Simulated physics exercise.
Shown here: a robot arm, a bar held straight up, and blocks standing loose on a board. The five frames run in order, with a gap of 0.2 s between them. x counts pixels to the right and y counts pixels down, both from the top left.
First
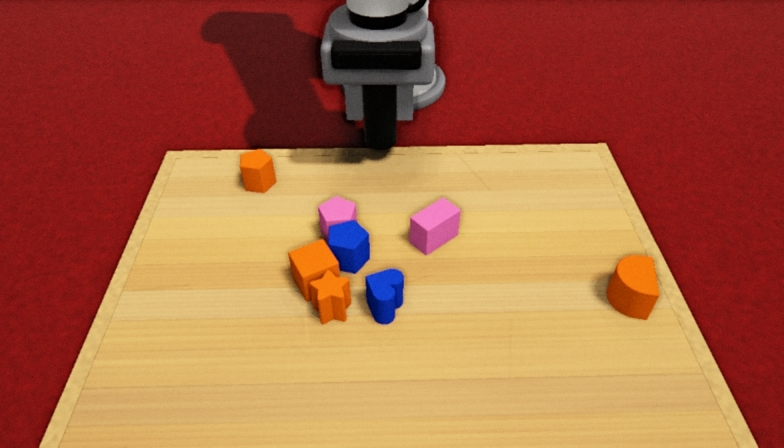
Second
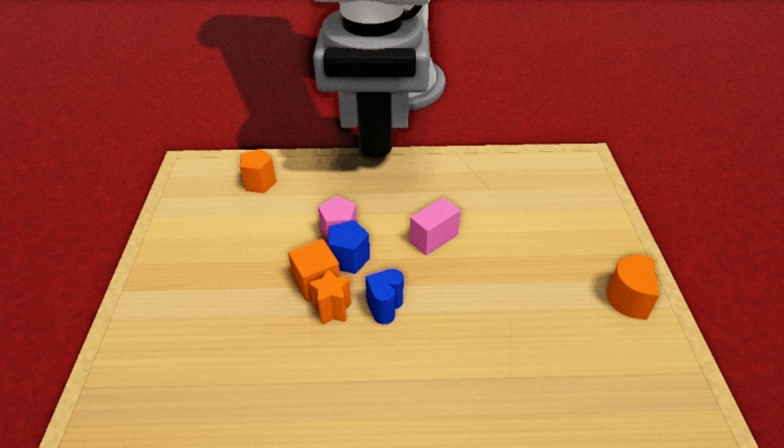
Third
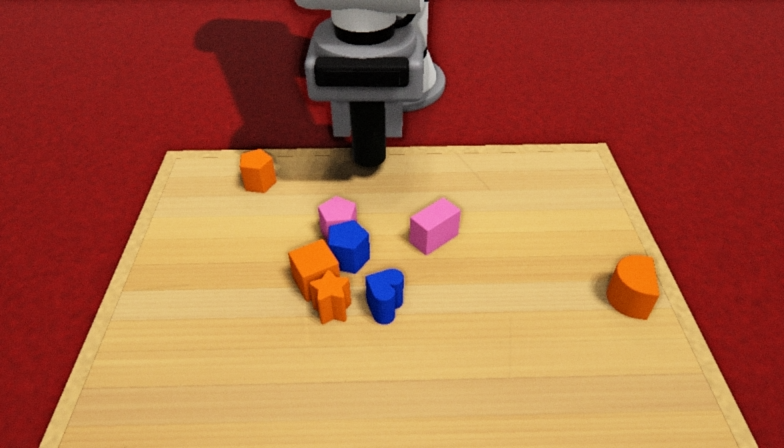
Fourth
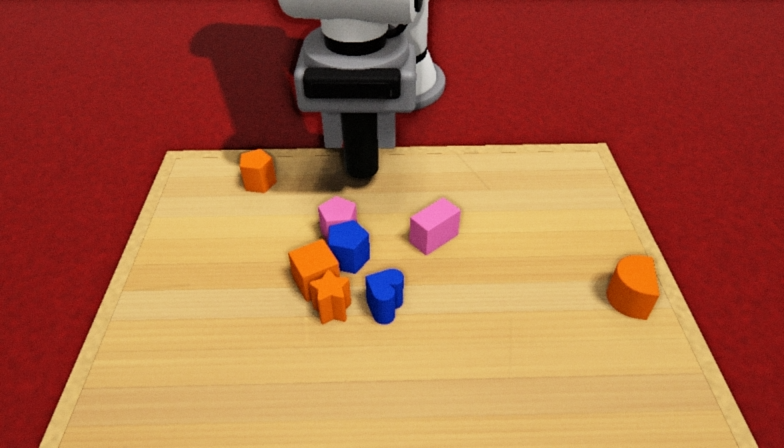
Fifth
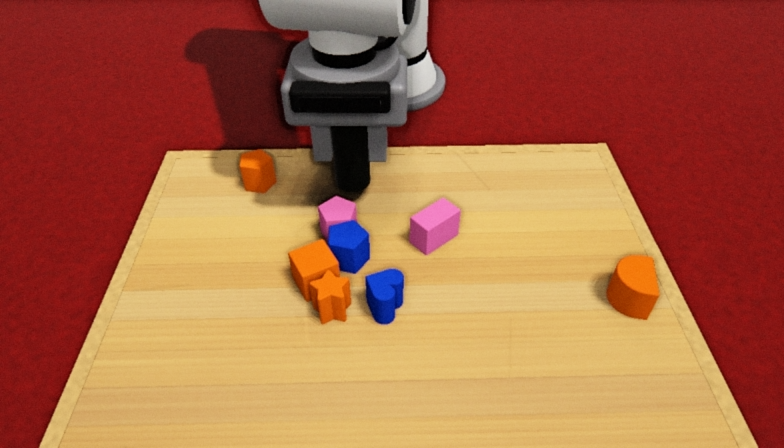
The clip opens on a robot arm holding a dark upright bar at the far edge of a wooden board, where orange, pink and blue blocks stand. The arm moves the bar a short way toward the viewer and slightly left, nearing the pink pentagonal block, while every block stays still.
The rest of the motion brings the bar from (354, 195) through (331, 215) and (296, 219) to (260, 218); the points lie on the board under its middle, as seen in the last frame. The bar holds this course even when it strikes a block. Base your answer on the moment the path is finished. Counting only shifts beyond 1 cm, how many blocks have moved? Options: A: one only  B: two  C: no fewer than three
My answer is option A.
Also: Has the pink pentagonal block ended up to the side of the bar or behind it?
I believe so.
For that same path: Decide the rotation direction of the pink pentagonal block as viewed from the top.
Short answer: Counterclockwise.
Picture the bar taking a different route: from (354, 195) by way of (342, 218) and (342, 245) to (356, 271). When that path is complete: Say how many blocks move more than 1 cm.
My guess is at least three.
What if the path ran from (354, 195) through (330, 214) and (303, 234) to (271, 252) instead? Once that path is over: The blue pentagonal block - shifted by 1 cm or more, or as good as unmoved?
By the last moment, the blue pentagonal block will have left its place.
The first path, step by step. One third of the way, bar at (330, 201); pink pentagonal block at (333, 215), turned 15° anticlockwise; blue pentagonal block at (348, 237).
Two thirds of the way, bar at (293, 205); pink pentagonal block at (326, 217), turned 35° anticlockwise; blue pentagonal block at (348, 237).
At the end, bar at (256, 204); orange pentagonal block in place; pink pentagonal block at (326, 217), turned 35° anticlockwise; blue pentagonal block at (348, 237).
